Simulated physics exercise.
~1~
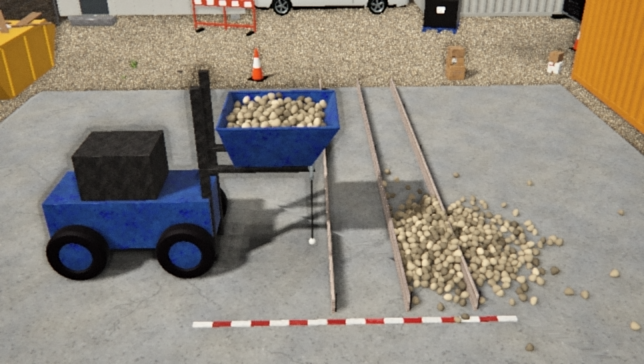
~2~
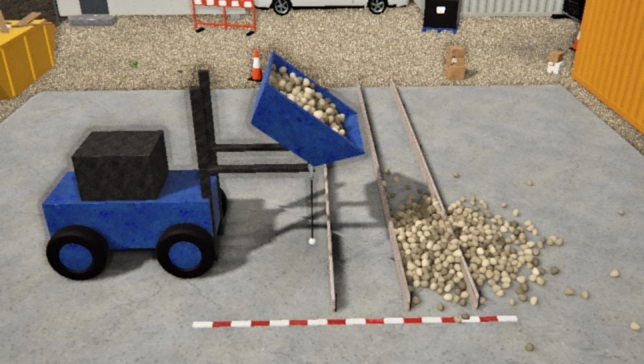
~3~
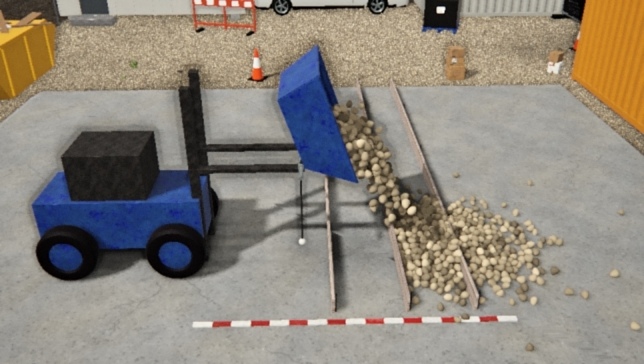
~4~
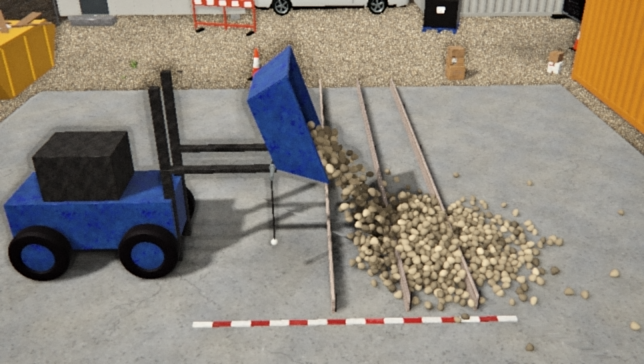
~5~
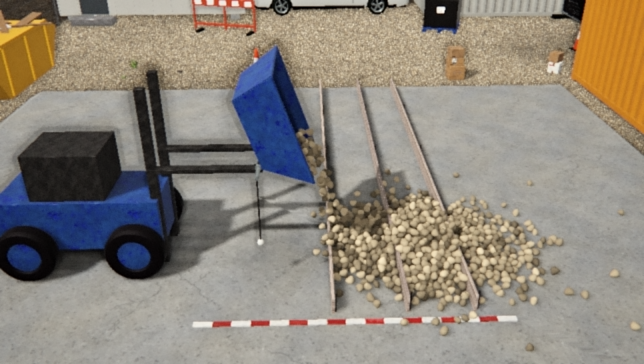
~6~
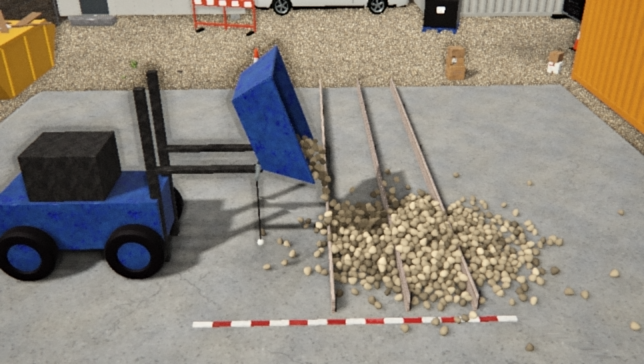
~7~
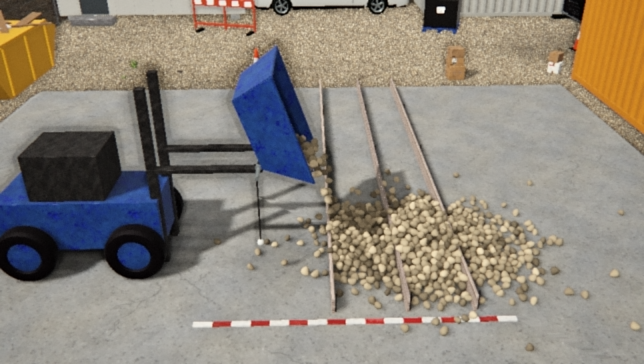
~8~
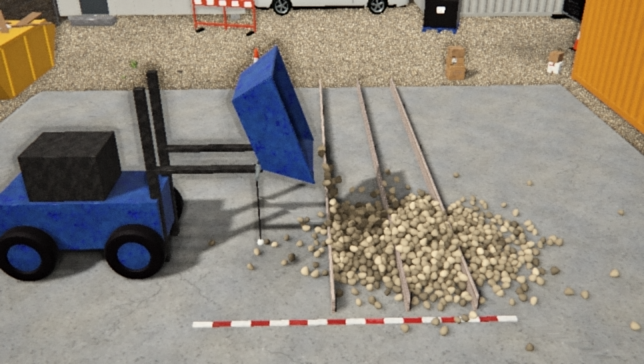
On a concrete yard edged with gravel, a blue wheeled machine holds a raised blue skip full of pale stones, with a loose heap already lying to the right across thin fixed planks. The skip tips steeply to the right, and the stones begin to pour over its lower lip onto the planks and the old heap. Still pouring, the machine backs away to the left, spreading the stones leftward. It stops, and the last stones trickle out beside the nearest plank. The skip ends empty and still tilted above one broad, merged heap.
